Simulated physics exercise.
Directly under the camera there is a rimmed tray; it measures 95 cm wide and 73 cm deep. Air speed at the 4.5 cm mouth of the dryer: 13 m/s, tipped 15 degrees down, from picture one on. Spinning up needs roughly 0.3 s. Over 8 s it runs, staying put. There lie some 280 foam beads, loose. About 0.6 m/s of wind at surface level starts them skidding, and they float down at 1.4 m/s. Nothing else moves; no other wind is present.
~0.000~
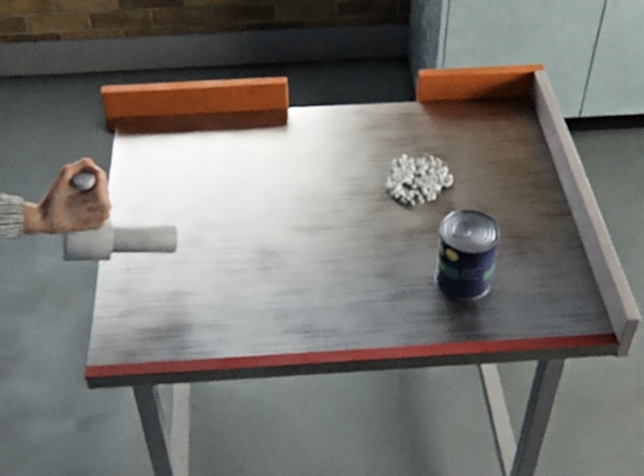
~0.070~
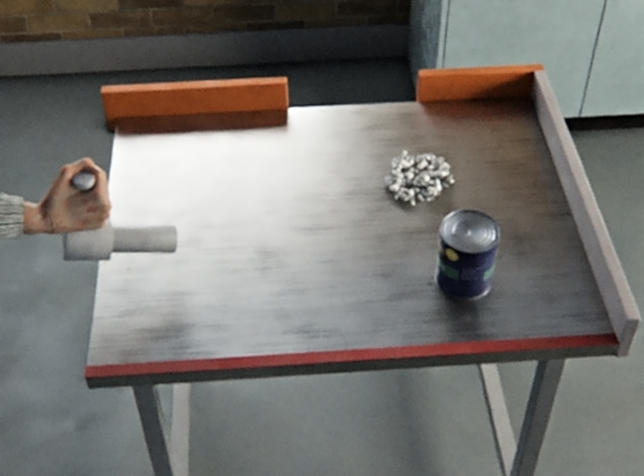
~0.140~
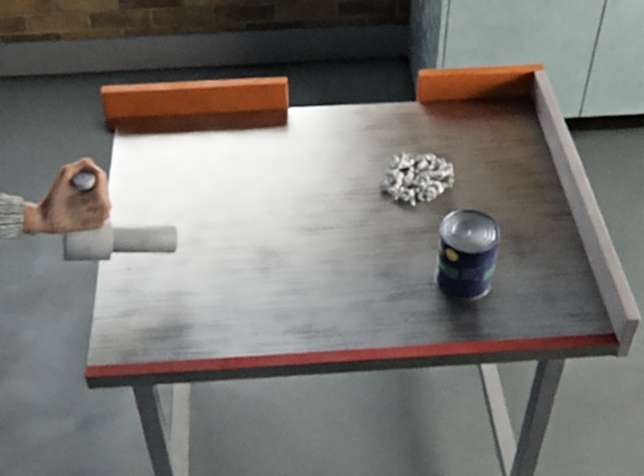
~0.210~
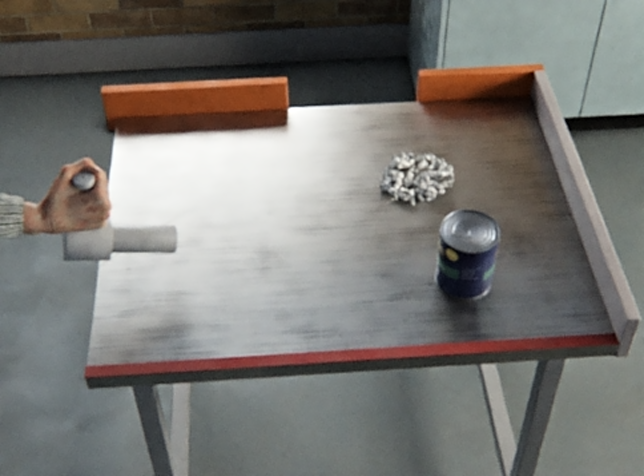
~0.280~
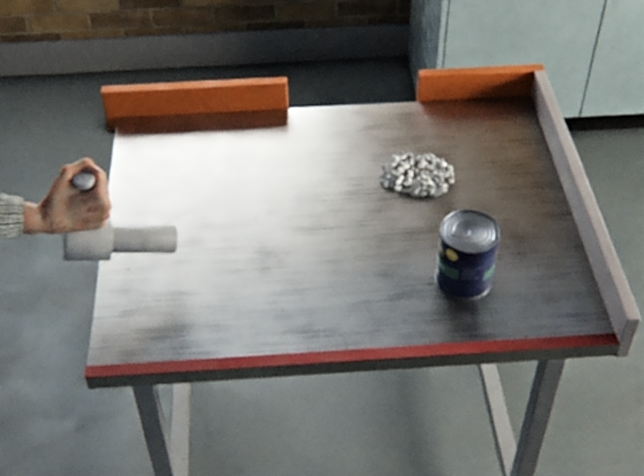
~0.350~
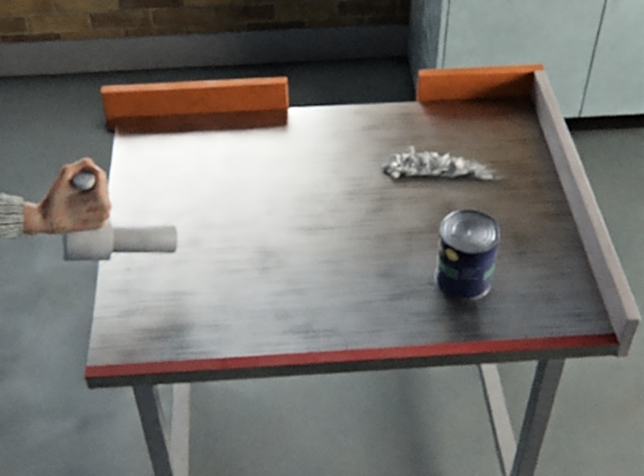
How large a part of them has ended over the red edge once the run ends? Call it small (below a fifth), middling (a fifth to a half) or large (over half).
Small.
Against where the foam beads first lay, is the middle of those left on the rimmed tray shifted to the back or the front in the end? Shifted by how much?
Direction to the rear, distance about 25 cm.
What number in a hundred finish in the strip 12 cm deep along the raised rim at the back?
I'd put it at about 70 percent.
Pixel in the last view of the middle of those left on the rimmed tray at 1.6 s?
Look about (491, 90) in the last picture.
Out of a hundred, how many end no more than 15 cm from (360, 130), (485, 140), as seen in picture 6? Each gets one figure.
0 %, 60 %.
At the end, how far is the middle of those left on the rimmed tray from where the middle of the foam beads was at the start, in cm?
I'd say around 30 cm.
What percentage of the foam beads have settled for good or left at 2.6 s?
My guess would be around 30 %.
After 1.6 s the count stands so, 0 % are over the red edge; the middle of those still in play is near (485, 93).
After 2.6 s the count stands so, 0 % are over the red edge; the middle of those still in play is near (488, 89).
After 4.4 s the count stands so, 0 % are over the red edge; the middle of those still in play is near (479, 87).
After 8.0 s, at the end, 0 % are over the red edge; the middle of those still in play is near (479, 87).
